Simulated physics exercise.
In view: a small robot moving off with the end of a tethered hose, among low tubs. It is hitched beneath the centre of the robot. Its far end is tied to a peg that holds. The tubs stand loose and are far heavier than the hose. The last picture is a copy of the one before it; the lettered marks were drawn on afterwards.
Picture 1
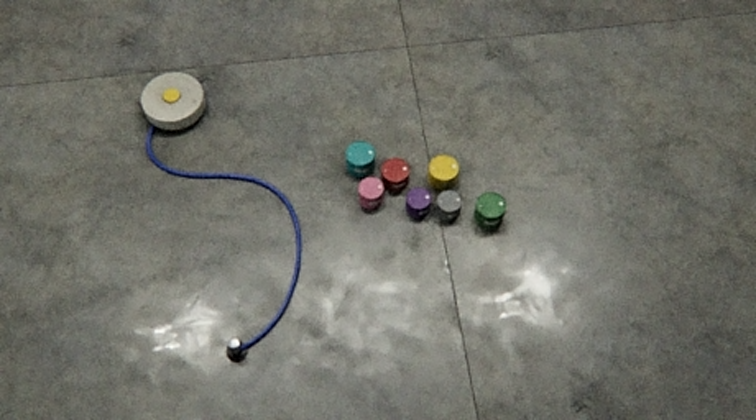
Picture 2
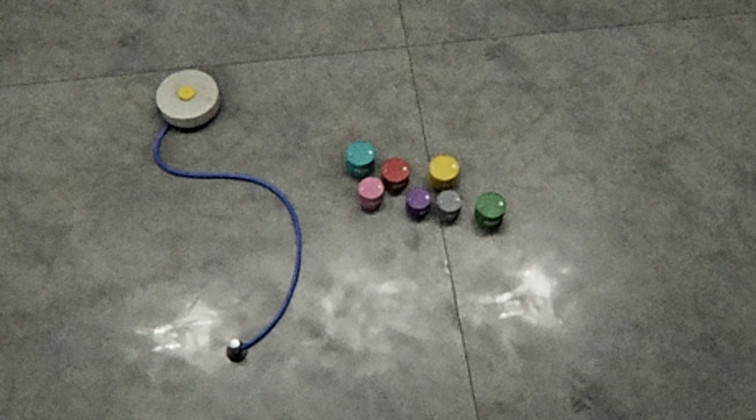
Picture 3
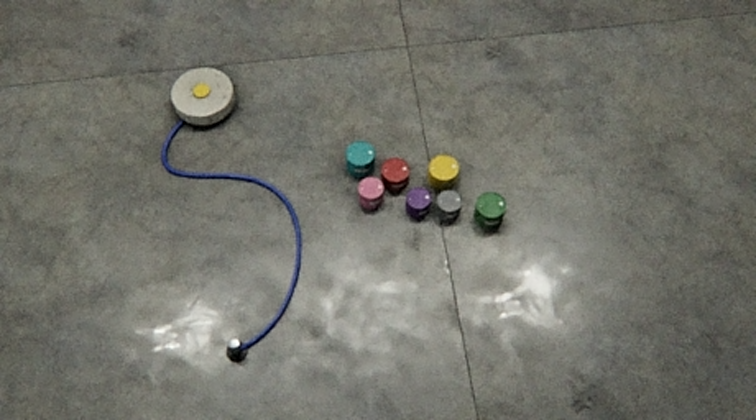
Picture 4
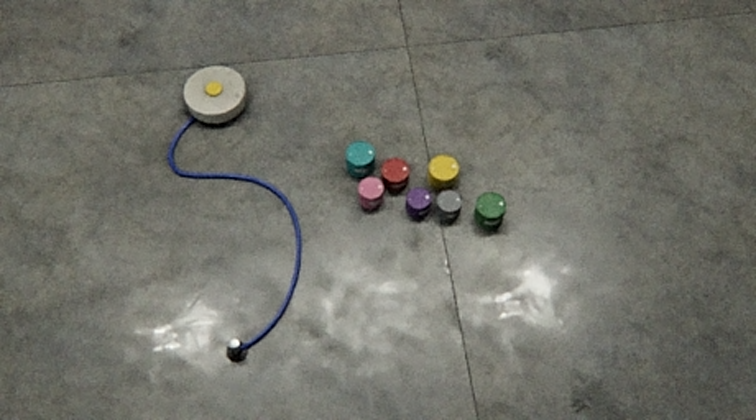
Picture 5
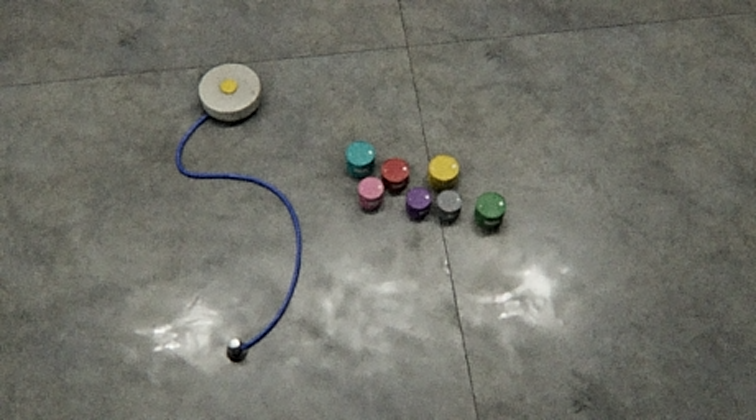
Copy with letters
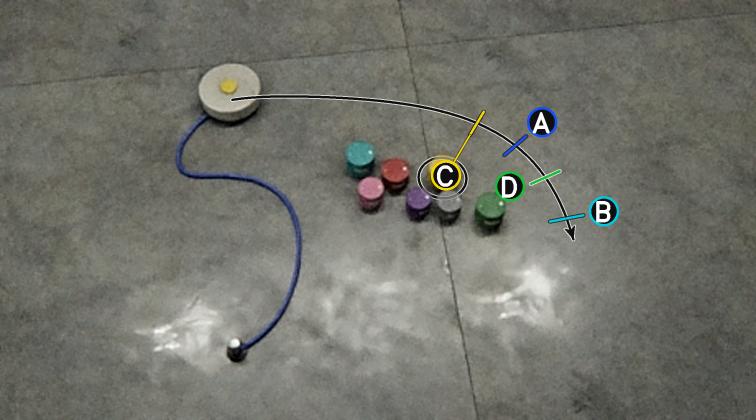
A round white robot with a yellow centre crept a short way right, shifting the near end of its curved blue hose, while the peg and the colourful little tubs stayed still.
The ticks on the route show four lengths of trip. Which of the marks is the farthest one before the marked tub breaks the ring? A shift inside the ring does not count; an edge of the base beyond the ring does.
D is the last safe stop.
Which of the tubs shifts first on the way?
Turquoise.
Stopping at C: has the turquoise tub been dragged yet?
No.
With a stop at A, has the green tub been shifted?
By then, no.
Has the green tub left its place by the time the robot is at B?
No.
On the marked copy, A at (515, 146); B at (567, 218); C at (477, 123); D at (545, 177); the ring at (443, 178); the route from (232, 100) via (439, 111) to (573, 240).
With D. Early on, robot (351, 92); yellow tub (443, 173).
Further on, robot (466, 112); yellow tub (443, 173).
At the end, robot (547, 171); yellow tub (443, 173); red tub (402, 176); pink tub (373, 205); turquoise tub (374, 181); the yellow tub is still in its ring.
As for the rest, A is safe but short; B drags the ringed tub to (446, 188); C is safe but short.
